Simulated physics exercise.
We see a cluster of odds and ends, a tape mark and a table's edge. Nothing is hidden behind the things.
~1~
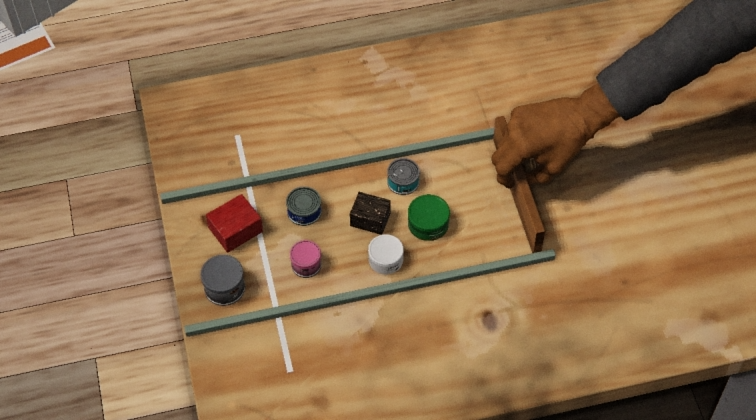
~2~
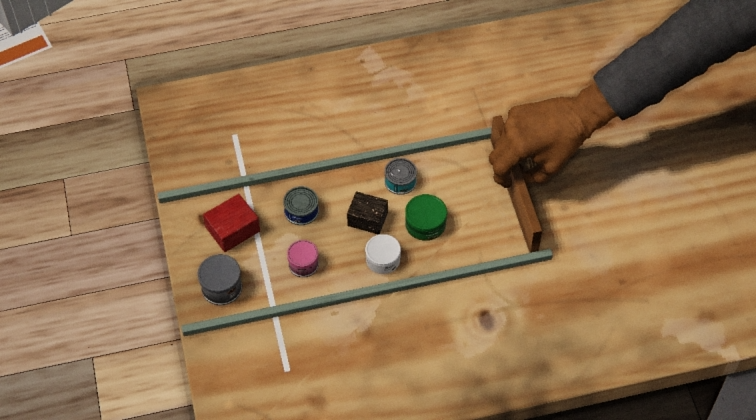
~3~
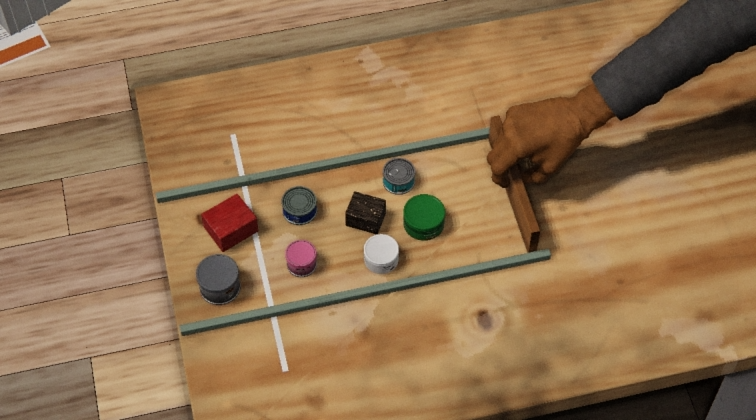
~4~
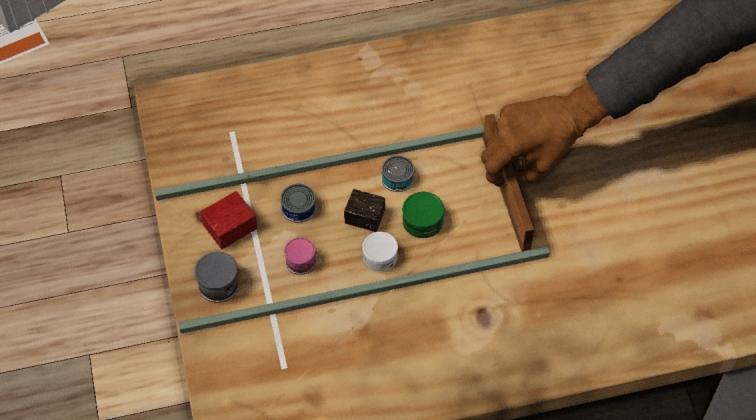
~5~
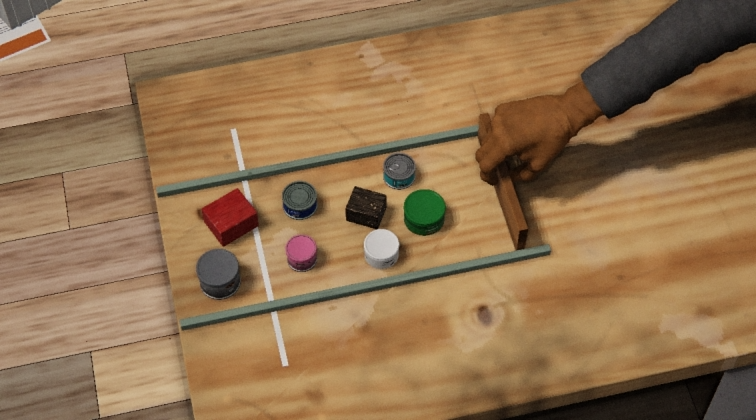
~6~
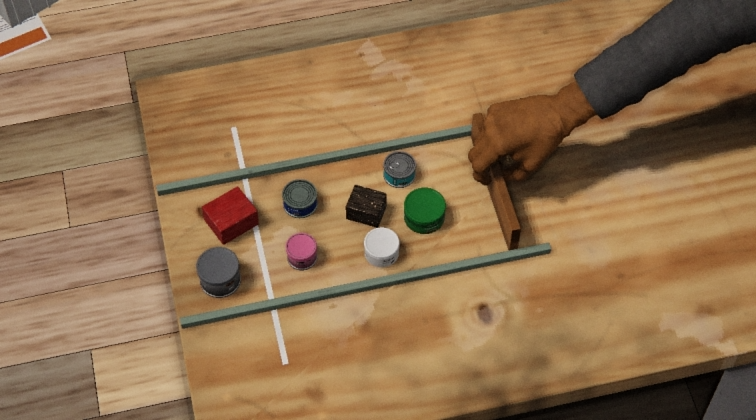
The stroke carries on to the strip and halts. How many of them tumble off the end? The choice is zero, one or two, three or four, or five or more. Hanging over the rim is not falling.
As it turns out, the number that fall off is zero.
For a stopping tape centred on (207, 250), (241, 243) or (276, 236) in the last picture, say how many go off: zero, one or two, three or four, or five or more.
For each place: 3 or 4; one or two; none.
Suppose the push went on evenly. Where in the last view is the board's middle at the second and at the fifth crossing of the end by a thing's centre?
At (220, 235) for the second, at (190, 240) for the fifth.
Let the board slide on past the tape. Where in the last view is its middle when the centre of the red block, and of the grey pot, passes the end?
For the red block at (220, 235), for the grey pot at (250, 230).
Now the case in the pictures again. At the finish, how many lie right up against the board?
That makes 4.
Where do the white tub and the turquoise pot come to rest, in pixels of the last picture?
The white tub stops around (252, 287); the turquoise pot around (232, 191).
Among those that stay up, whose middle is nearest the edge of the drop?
Foremost is the grey pot.
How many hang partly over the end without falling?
1 of them.
Early on, none off yet; grey pot at rest near (219, 272); red block at rest near (231, 215); pink tin at rest near (302, 252).
A while later, none off yet; grey pot at rest near (219, 272); red block at rest near (231, 215); pink tin travelled a little near (291, 256).
Finally, the number that fall off is zero.
